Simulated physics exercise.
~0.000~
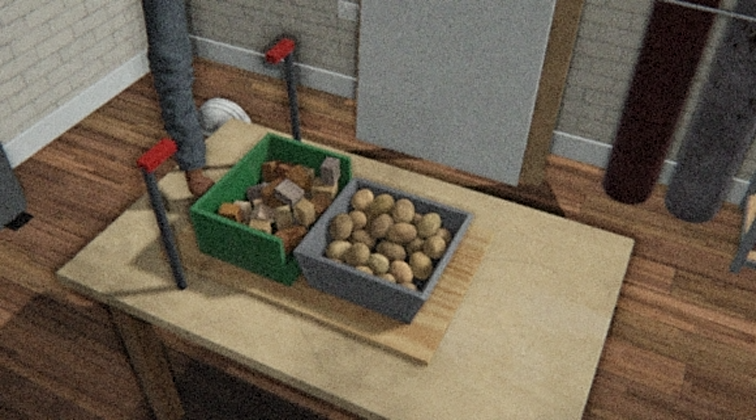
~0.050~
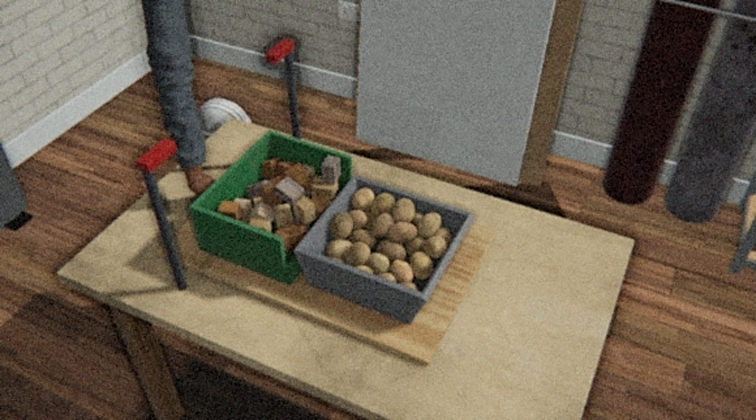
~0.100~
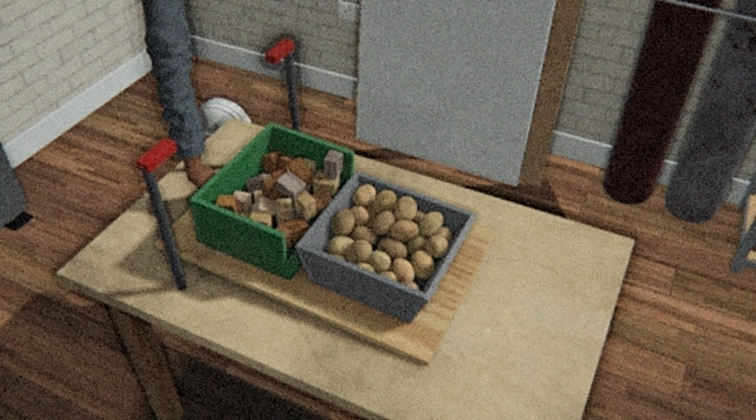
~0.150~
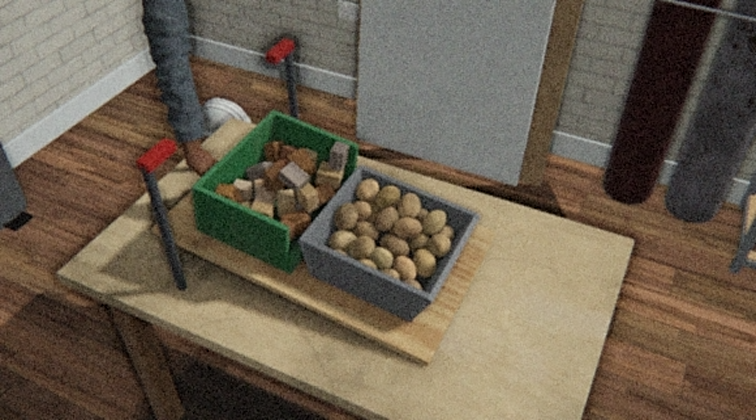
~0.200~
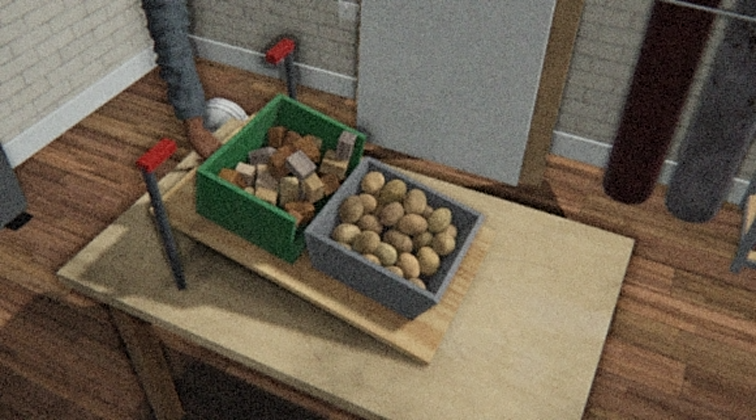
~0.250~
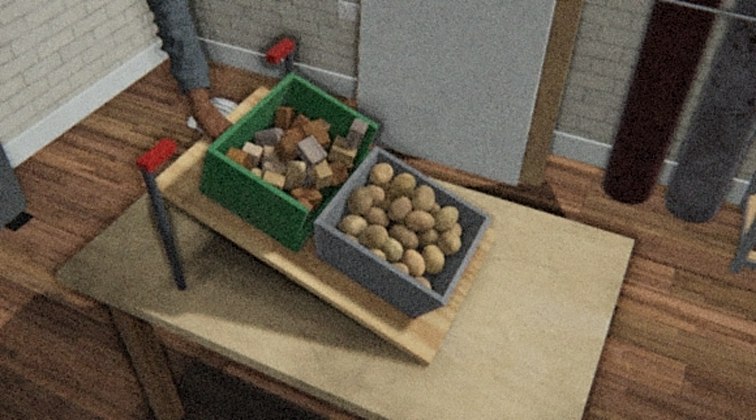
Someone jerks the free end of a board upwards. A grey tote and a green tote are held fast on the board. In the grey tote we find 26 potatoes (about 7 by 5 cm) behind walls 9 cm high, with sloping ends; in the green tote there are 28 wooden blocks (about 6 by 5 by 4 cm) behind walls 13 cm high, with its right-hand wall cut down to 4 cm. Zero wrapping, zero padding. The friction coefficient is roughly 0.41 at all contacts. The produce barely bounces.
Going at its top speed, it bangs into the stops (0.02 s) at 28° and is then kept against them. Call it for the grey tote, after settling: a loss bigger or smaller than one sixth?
Smaller.
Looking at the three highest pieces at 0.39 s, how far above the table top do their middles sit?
Roughly 44 centimetres.
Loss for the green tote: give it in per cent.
Green tote: 95%.
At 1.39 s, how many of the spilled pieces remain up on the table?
About 16 of them.
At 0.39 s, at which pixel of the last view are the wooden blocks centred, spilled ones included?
In the last picture they centre on about (332, 130).
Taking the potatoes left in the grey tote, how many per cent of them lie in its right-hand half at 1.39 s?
Roughly 70%.
After 0.29 s, the board meets the red stops.
After 0.39 s, tilt 28°; grey tote 26 in, 0 out and green tote 26 in, 2 out.
After 0.53 s, tilt 28°; grey tote 26 in, 0 out and green tote 14 in, 14 out.
After 0.79 s, tilt 28°; grey tote 24 in, 2 out and green tote 2 in, 26 out.
Outcome (at 1.39 s), grey tote 24 in, 2 out and green tote 2 in, 26 out. Asked share, 2 of 26, 8 per cent.
